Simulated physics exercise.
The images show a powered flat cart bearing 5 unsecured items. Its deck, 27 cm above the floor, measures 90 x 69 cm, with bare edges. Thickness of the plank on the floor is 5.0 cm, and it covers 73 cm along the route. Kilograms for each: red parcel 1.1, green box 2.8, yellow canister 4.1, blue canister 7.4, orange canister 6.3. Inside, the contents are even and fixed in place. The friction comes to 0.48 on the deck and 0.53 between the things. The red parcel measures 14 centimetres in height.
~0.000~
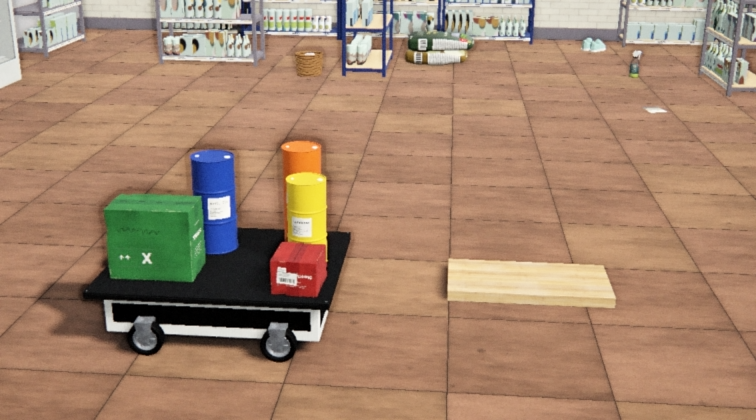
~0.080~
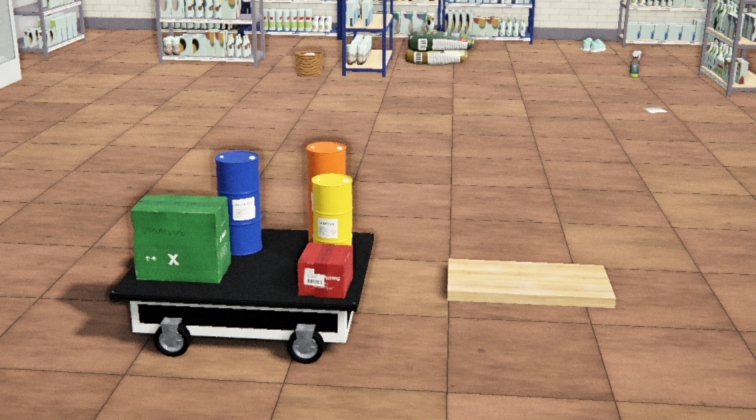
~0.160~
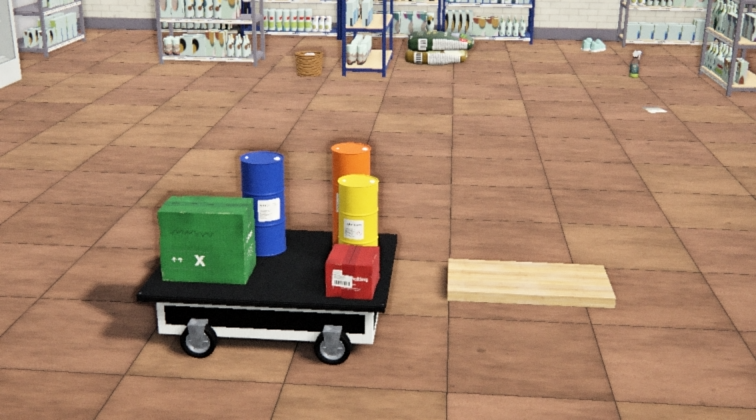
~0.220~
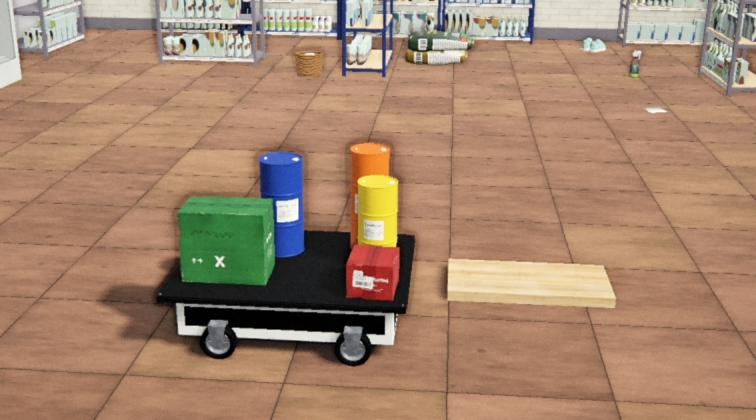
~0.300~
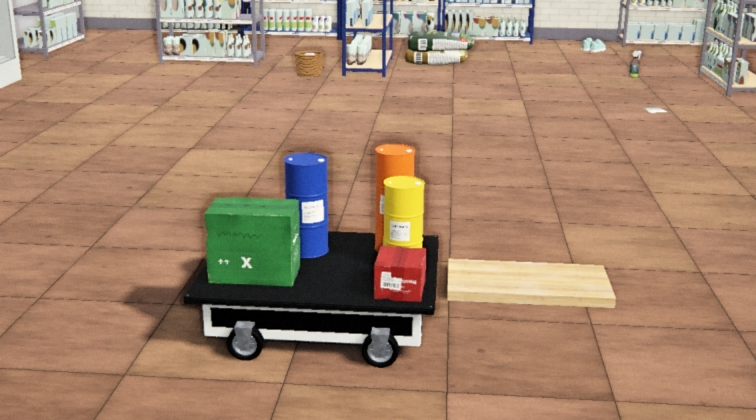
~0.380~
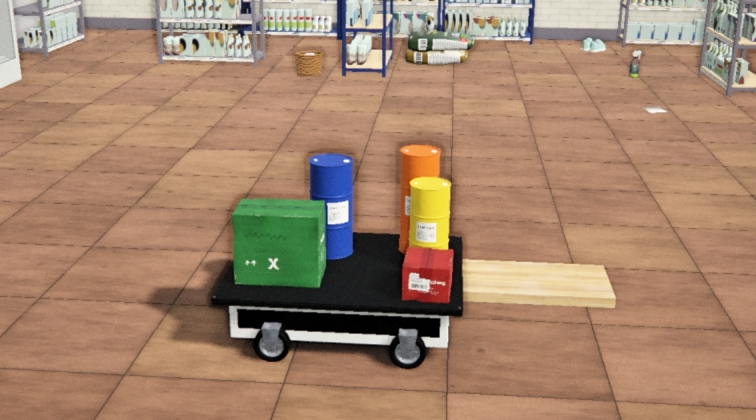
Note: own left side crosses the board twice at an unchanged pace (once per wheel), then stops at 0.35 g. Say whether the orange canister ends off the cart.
Kept.
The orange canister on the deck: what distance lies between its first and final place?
The shift is close to 36 cm.
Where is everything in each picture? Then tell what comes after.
The first frame shows cart 0 cm along; red parcel (299, 269).
The second frame shows cart 10 cm along; yellow canister (332, 222); blue canister (239, 203).
The third frame shows cart 21 cm along; red parcel (353, 271); green box (208, 239).
The fourth frame shows cart 29 cm along; yellow canister (377, 224); blue canister (282, 204).
The fifth frame shows cart 39 cm along; red parcel (400, 273); green box (254, 241).
The sixth frame shows cart 49 cm along; orange canister (419, 201); yellow canister (429, 226).
Around 0.88 s, cart 114 cm along; orange canister at 33° to upright near (551, 203); yellow canister at 29° to upright; red parcel shifted 2 cm.
Around 1.38 s, cart 179 cm along; orange canister on its side near (695, 251); yellow canister on its side; green box shifted 9 cm.
Around 2.58 s, cart 239 cm along, stopped; orange canister on its side; yellow canister on its side; blue canister at 55° to upright.
Finally (3.8 s), off the cart, blue canister; on their side or leaning hard on the deck, yellow canister and orange canister; not toppled but over 10 cm from the start, red parcel and green box.
